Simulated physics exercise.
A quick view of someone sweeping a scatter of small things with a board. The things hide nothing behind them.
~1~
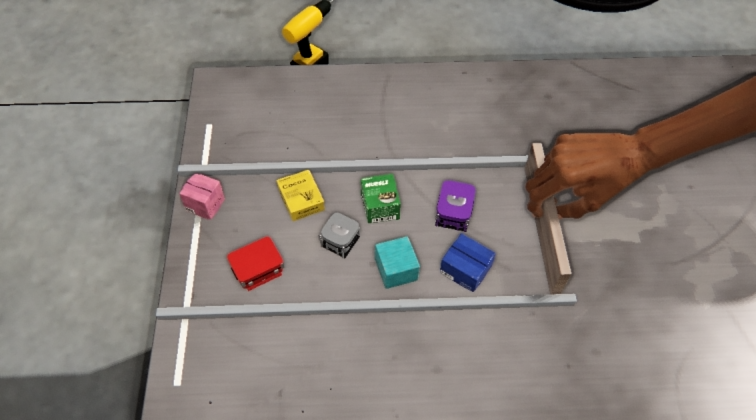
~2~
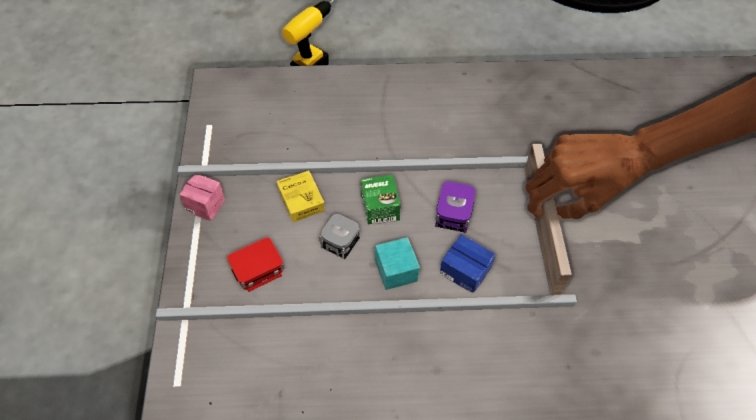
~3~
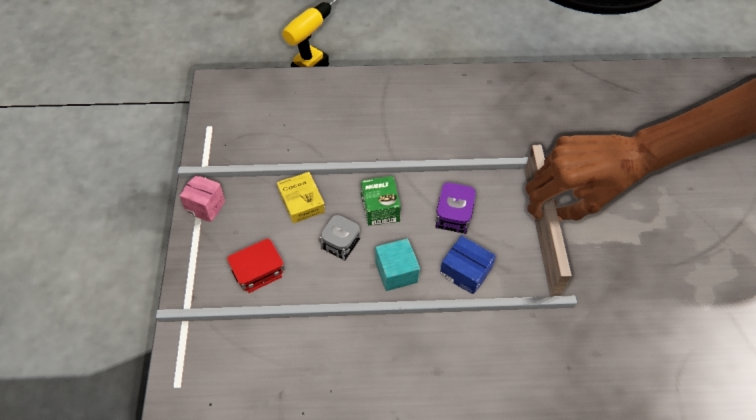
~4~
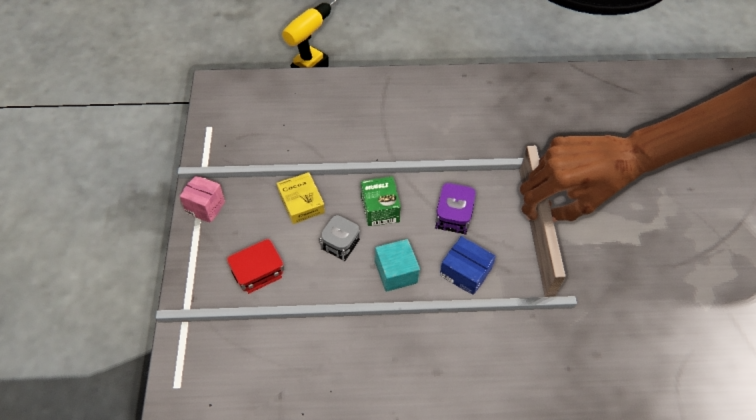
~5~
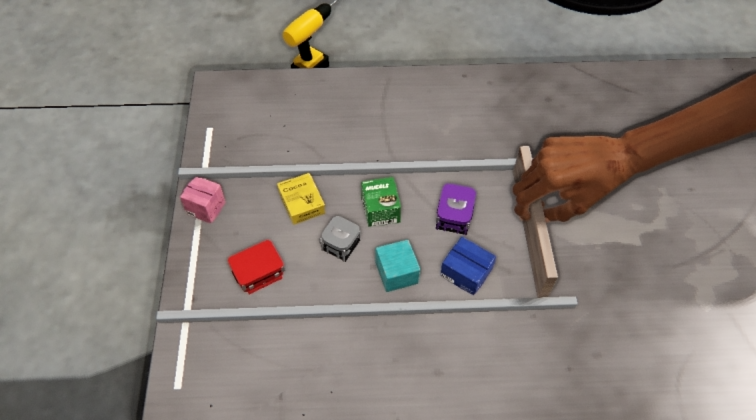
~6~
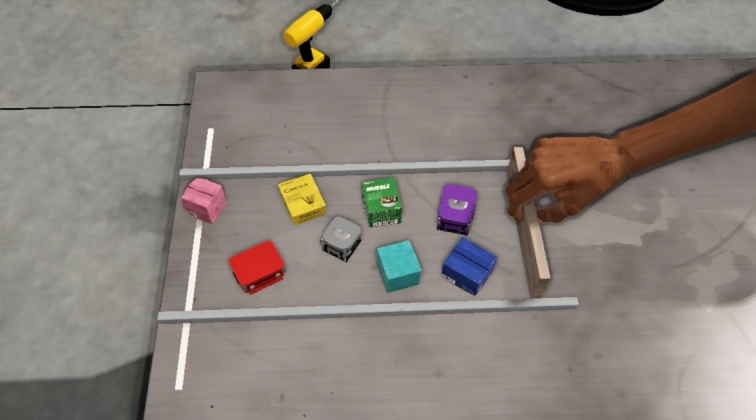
A hand held a wooden board upright at the right of some small colourful boxes and cases between two rails, then slid it slightly left, while the scattered things stayed where they were.
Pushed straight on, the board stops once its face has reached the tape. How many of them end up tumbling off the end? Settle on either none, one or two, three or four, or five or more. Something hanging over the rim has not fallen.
I predict five or more come down off the table.
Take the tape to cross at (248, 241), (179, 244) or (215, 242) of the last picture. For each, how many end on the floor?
Per try: 3; 8; 5.
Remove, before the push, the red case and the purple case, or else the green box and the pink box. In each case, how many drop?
The number is 3 for the first case and 3 for the second.
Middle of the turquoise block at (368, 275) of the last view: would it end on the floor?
In that case it is gone.
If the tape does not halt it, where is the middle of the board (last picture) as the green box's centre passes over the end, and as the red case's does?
The green box gives roughly (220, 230), the red case roughly (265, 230).
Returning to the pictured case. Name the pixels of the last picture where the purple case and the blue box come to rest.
In the last picture the purple case sits around (181, 220) and the blue box around (167, 288).
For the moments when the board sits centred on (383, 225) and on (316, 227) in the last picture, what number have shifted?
Tally: First 6; then 8.
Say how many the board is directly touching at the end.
3 touch it.
Soon after, none off yet; pink box at rest near (204, 201); red case at rest near (258, 268); yellow box at rest near (302, 199).
After that, none off yet; pink box displaced about its own width near (181, 202); red case displaced about its own width near (199, 267); yellow box displaced well along near (216, 198).
In the end, the number that fall off is five or more; gone, turquoise block, green box, yellow box, red case and pink box.
